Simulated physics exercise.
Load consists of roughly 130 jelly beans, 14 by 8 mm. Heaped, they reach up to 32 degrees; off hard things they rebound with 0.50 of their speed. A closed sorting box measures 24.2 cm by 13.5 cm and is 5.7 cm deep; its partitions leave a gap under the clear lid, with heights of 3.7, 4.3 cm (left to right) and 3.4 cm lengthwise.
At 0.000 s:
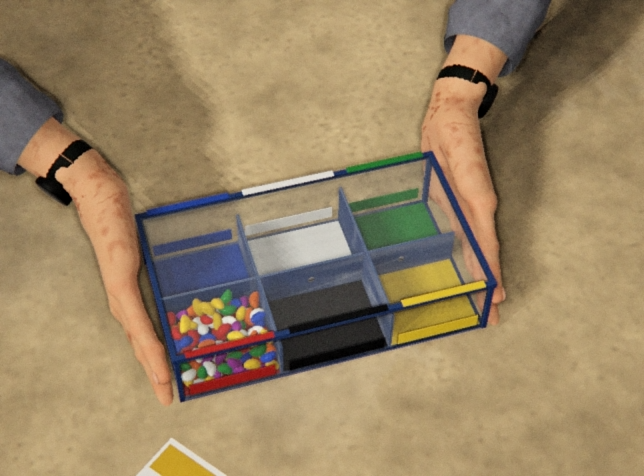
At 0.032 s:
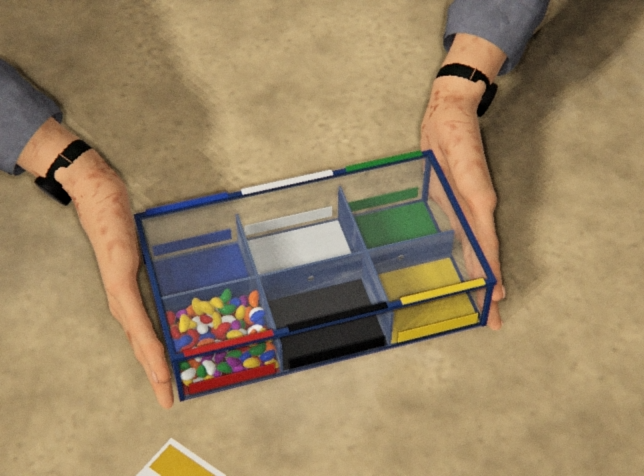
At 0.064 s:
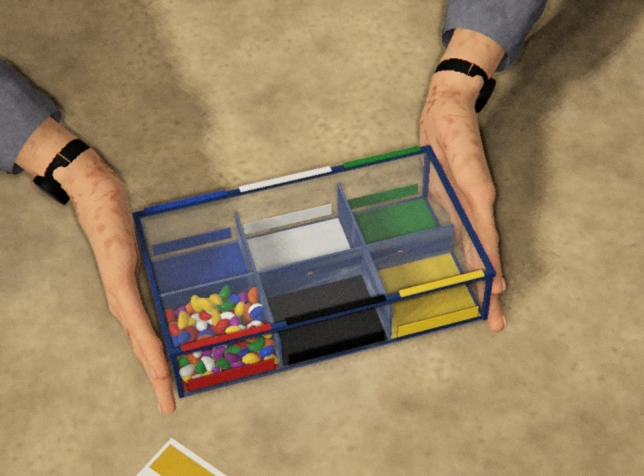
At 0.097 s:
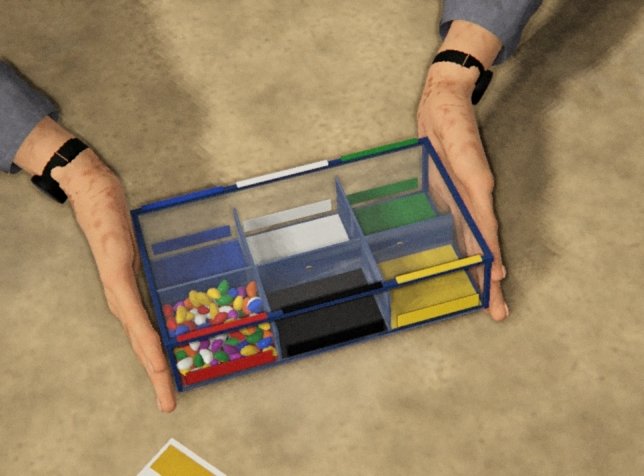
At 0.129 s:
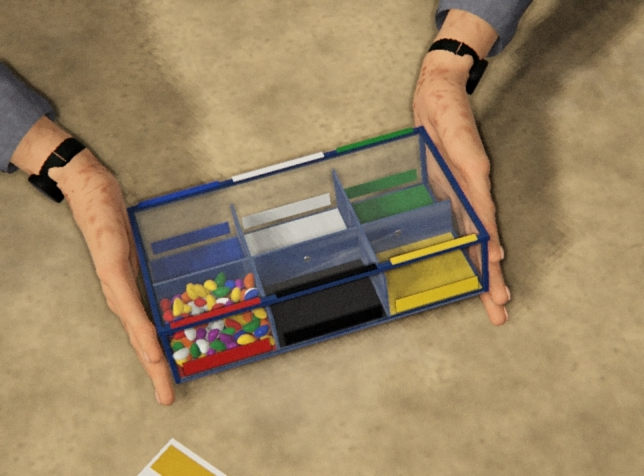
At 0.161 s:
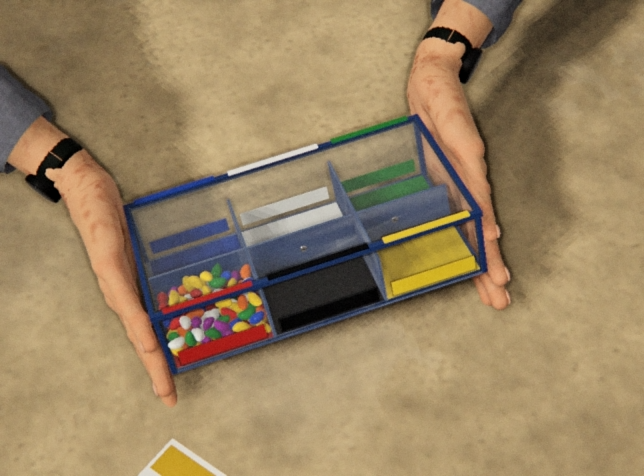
A clear sorting box with colourful jelly beans in its red compartment tilted slowly, then faster, between two hands, its right side shifting upward more than its left while the beans stayed in that compartment.
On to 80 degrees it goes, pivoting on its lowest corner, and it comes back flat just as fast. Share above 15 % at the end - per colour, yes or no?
Red yes, blue yes, green no, yellow no, white no, black no.
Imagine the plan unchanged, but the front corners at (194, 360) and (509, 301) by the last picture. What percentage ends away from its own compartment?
My guess is close to 5 per cent.
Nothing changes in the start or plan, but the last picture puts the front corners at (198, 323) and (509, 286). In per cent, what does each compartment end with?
Each compartment ends with this per cent: Red 60, blue 0, green 0, yellow 10, white 0 and black 30.
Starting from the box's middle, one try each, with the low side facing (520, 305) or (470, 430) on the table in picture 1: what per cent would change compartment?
Roughly 35 per cent on the first try and 5 per cent on the second.
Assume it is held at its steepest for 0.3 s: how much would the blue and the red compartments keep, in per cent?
Final amounts would be blue 55% and red 45%.
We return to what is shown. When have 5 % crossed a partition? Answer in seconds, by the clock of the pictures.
Note: T close to 0.60 s.
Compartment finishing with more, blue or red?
Result: Red has more.
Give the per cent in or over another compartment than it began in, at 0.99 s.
Roughly 45 percent of it.
After 0.66 s, tilt 80 degrees; red 85 %, blue 15 %.
After 0.99 s, tilt 34 degrees; red 55 %, blue 45 %.
After 1.42 s, tilt 0 degrees; red 55 %, blue 45 %.
At rest (1.8 s), red 55 %, blue 45 %, green 0 %, yellow 0 %, white 0 %, black 0 %.
